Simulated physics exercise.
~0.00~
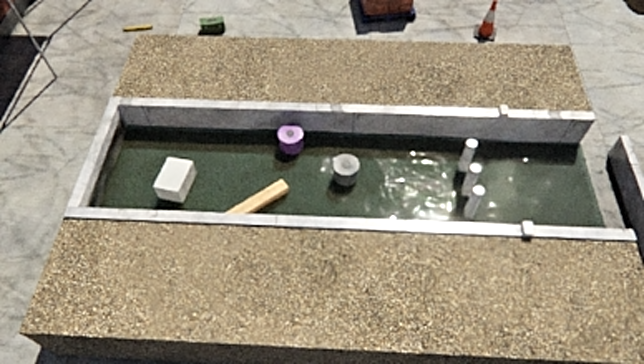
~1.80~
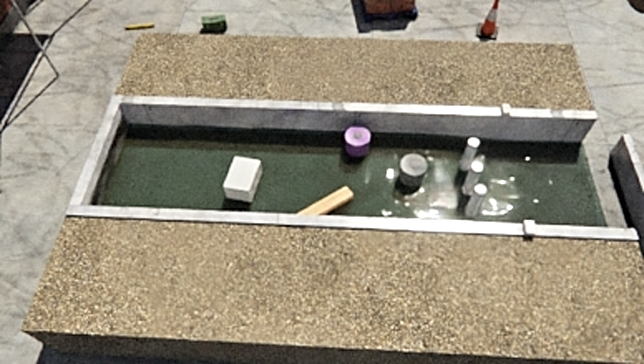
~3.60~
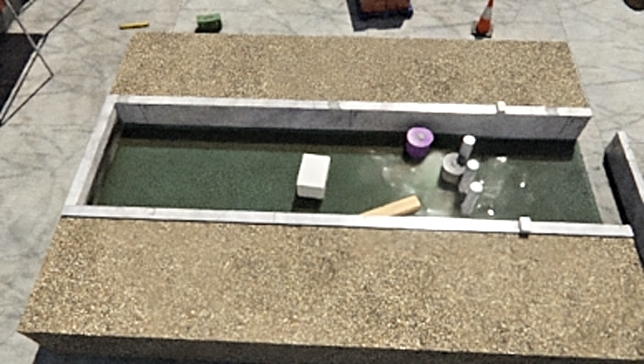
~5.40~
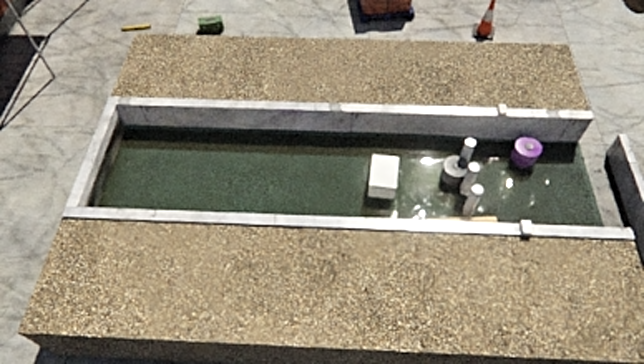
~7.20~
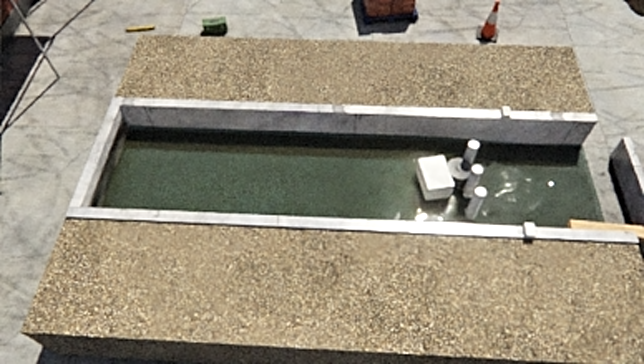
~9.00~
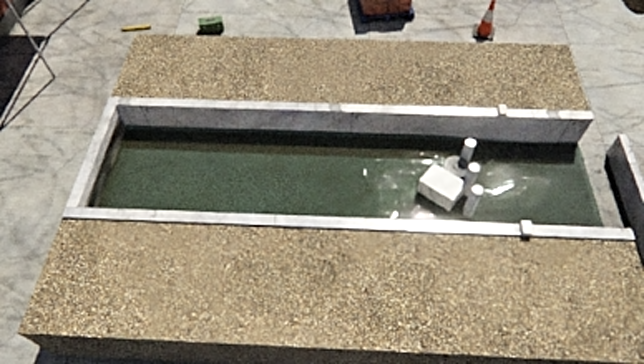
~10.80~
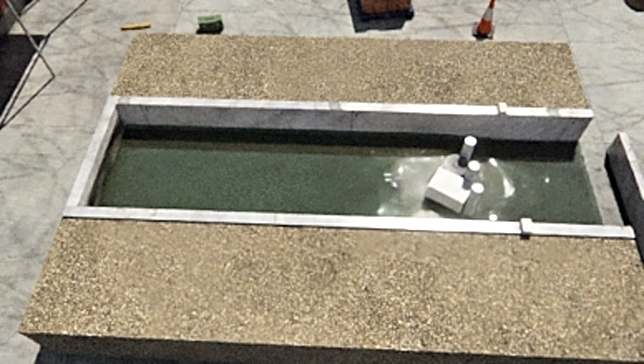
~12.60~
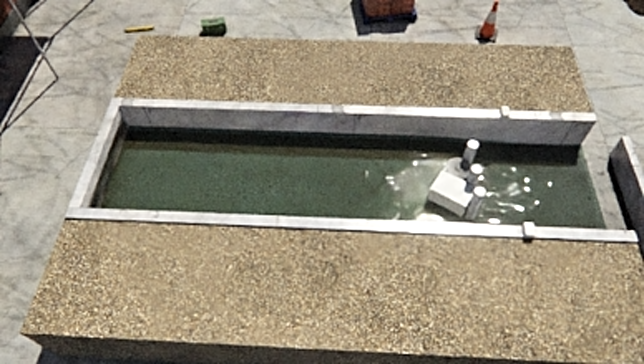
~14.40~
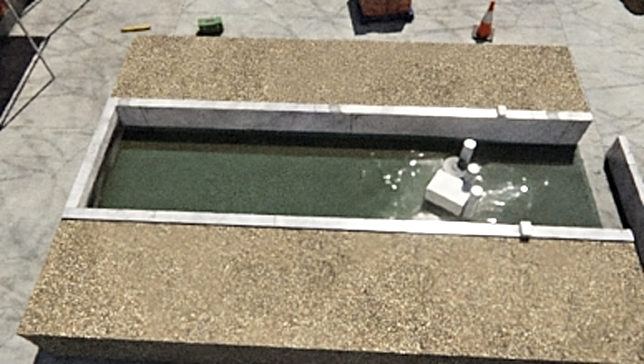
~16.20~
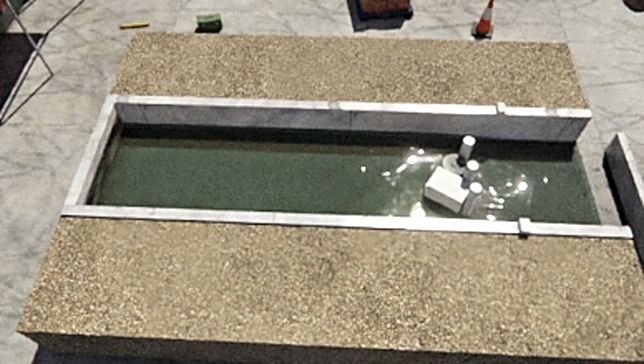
At the start, a white box, a wooden plank, a purple tub and a grey tub float in a walled channel of dark green water, to the left of a cluster of pale posts. All of them drift right, and the grey tub soon stops against the posts. The purple tub slips past along the far side, while the plank passes along the near wall, and both go out of sight at the right. The white box reaches the posts last and turns slightly. It ends resting there beside the grey tub, with ripples glinting around them.
